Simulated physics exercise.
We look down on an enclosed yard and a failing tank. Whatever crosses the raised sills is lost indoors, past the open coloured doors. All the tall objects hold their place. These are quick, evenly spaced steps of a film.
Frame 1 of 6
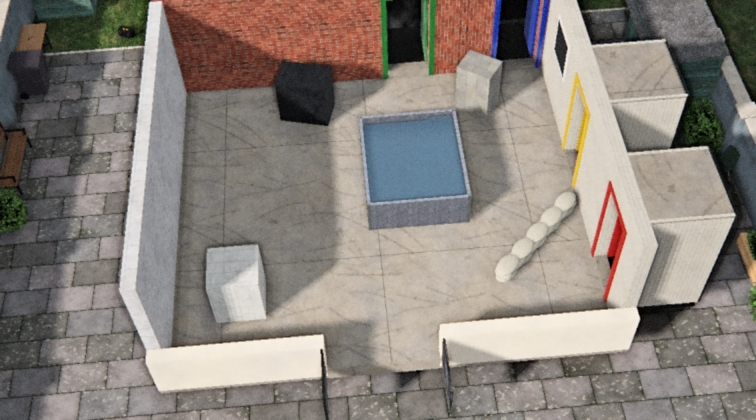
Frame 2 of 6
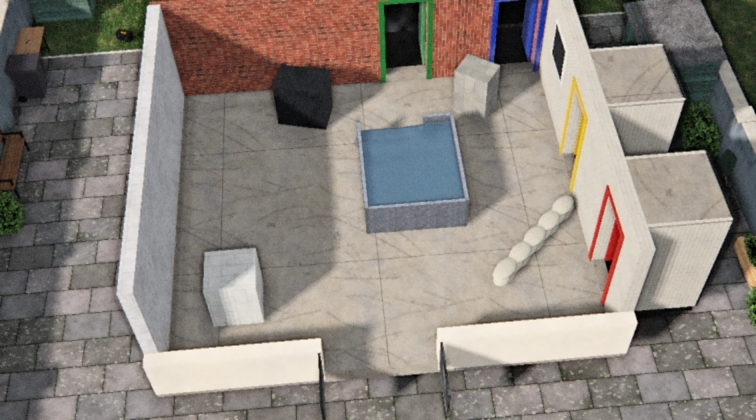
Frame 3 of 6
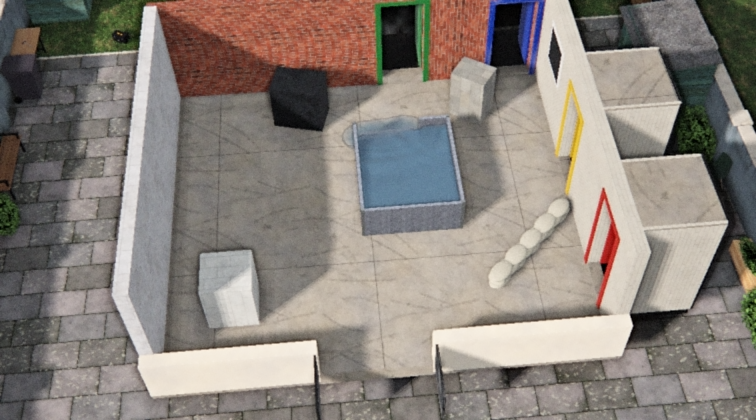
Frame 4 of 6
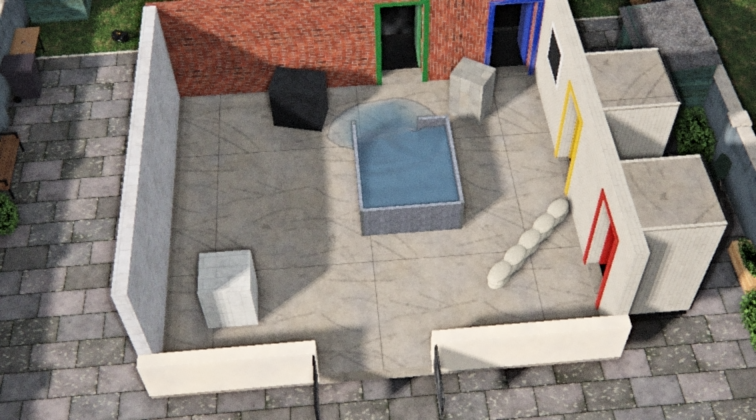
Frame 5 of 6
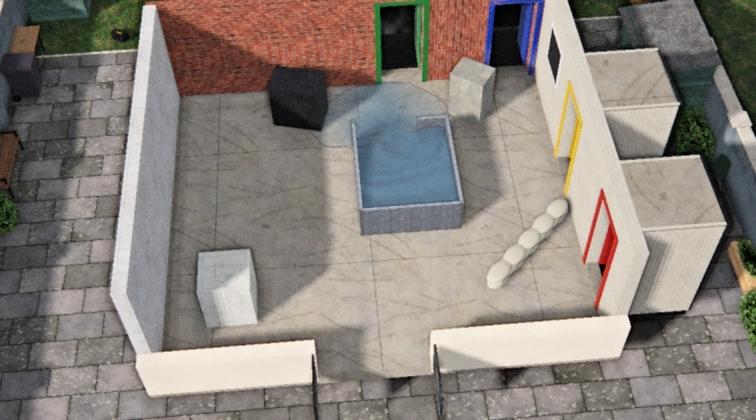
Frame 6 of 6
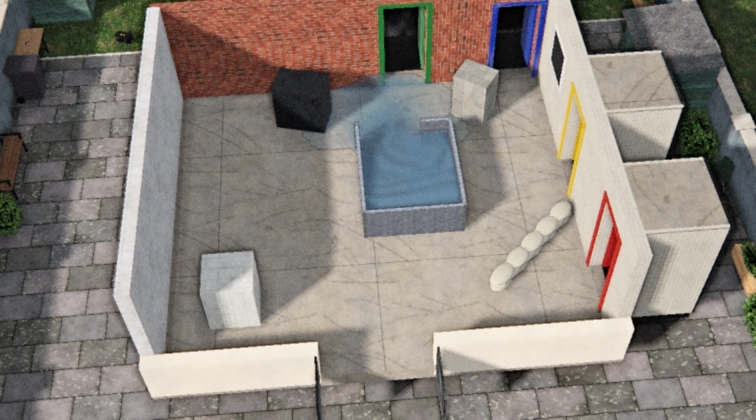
Water pours from the far side of a square tank and spreads across the yard floor.
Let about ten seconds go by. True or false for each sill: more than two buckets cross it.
Blue door - true; yellow door - true; green door - true; red door - false.
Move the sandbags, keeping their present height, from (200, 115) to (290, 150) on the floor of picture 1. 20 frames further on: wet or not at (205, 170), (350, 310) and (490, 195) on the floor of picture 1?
Going in the order you gave, that's waterlogged, then left unsoaked, then left unsoaked.
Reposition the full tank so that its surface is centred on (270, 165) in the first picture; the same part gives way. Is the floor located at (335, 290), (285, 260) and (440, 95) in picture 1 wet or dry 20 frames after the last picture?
Spot one is not touched, spot two is not touched, spot three is touched.
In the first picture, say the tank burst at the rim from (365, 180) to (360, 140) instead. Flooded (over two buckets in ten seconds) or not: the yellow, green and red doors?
Observed - yellow keeps within bounds, green keeps within bounds, red keeps within bounds.
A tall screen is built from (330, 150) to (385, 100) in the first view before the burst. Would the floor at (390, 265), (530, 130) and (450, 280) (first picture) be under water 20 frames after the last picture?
As listed: No water, covered, clear.
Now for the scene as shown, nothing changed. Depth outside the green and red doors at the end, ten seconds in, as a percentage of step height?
Some 40 percent and then some 20 percent.
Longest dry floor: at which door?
It's the red one.
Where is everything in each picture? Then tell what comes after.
In the first frame, still water in the water tank at (413, 158).
In the second frame, water pours out on the water tank's far side and has run to a hidden place.
In the third frame, water pours out on the water tank's far side and has run to a hidden place.
In the fourth frame, the front is at (400, 100), out from the gap on the water tank's far side.
In the fifth frame, water pours out on the water tank's far side and has run to (403, 84).
In the sixth frame, water pours out on the water tank's far side and has run to (436, 84).
A moment on, water covers 15 % of the floor; the blue door wet at the sill, nothing in, the yellow door not reached, the green door over two buckets in, the red door not reached.
Next, water covers 20 % of the floor; the blue door wet at the sill, nothing in, the yellow door not reached, the green door far over two buckets in, the red door not reached.
Then, water covers 35 % of the floor; the blue door under two buckets in, the yellow door wet at the sill, nothing in, the green door far over two buckets in, the red door not reached.
Later, water covers 70 % of the floor; the blue door over two buckets in, the yellow door under two buckets in, the green door far over two buckets in, the red door wet at the sill, nothing in.
In the end, water covers 90 % of the floor; the blue door far over two buckets in, the yellow door over two buckets in, the green door far over two buckets in, the red door wet at the sill, nothing in.
